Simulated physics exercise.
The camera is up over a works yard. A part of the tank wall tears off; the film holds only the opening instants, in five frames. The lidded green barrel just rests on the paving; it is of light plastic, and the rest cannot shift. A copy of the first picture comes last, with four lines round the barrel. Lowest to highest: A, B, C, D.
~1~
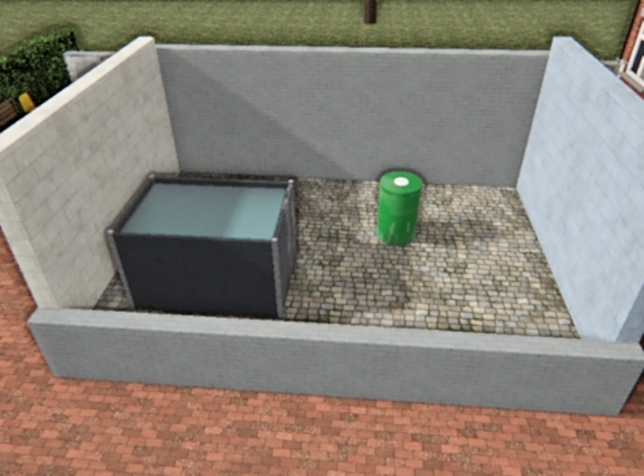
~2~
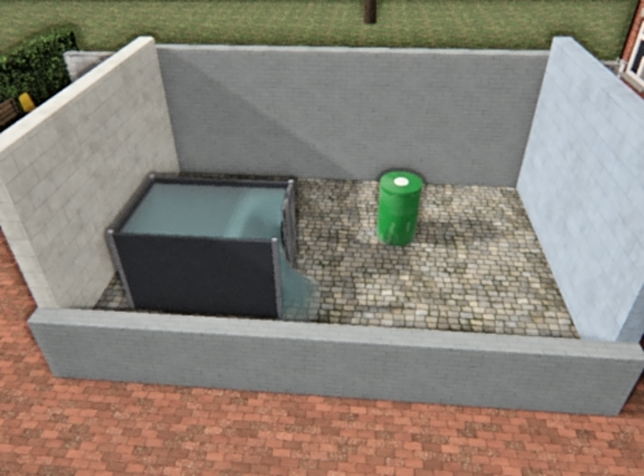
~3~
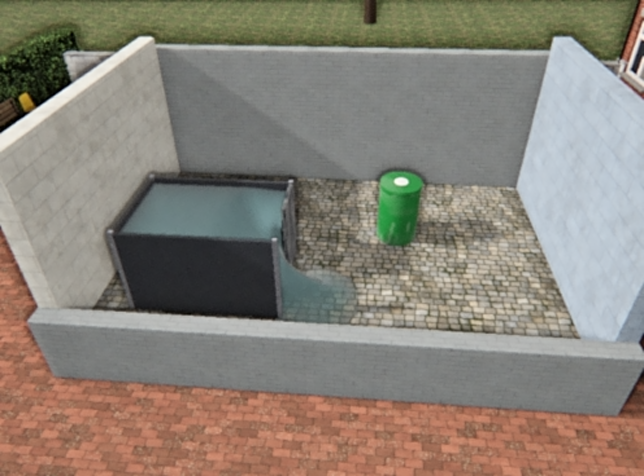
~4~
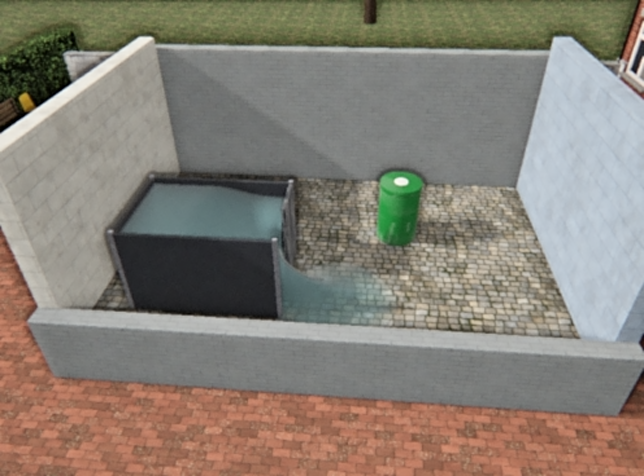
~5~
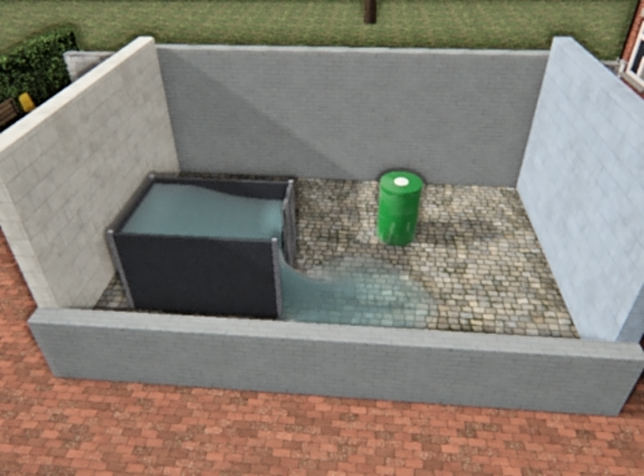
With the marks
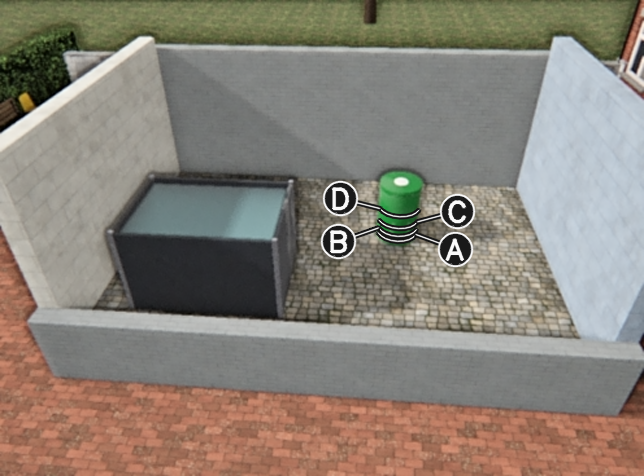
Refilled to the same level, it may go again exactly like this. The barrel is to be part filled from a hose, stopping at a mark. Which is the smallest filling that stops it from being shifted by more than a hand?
The answer is line B.
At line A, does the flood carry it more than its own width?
No, less.
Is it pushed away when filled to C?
No, that is safe.
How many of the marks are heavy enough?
Three of them.
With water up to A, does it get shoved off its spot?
Yes.
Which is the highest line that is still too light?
Line A.
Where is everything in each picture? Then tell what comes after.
Lid of the green barrel at (401, 182); tank full, its middle at (208, 212).
Water covers 2 % of the ground and is seen nearest the barrel at (306, 277).
Water covers 4 % of the ground and is seen nearest the barrel at (330, 272).
Water covers 8 % of the ground and is seen nearest the barrel at (362, 270).
Lid of the green barrel at (401, 182); water covers 12 % of the ground and is seen nearest the barrel at (380, 263).
On the marked copy, A at (397, 241); B at (397, 236); C at (398, 228); D at (399, 216); from the bottom up A, B, C, D.
Choosing A, it is pushed about half its own width away.
Choosing B, it does not move.
Choosing C, it does not move.
Choosing D, it does not move.
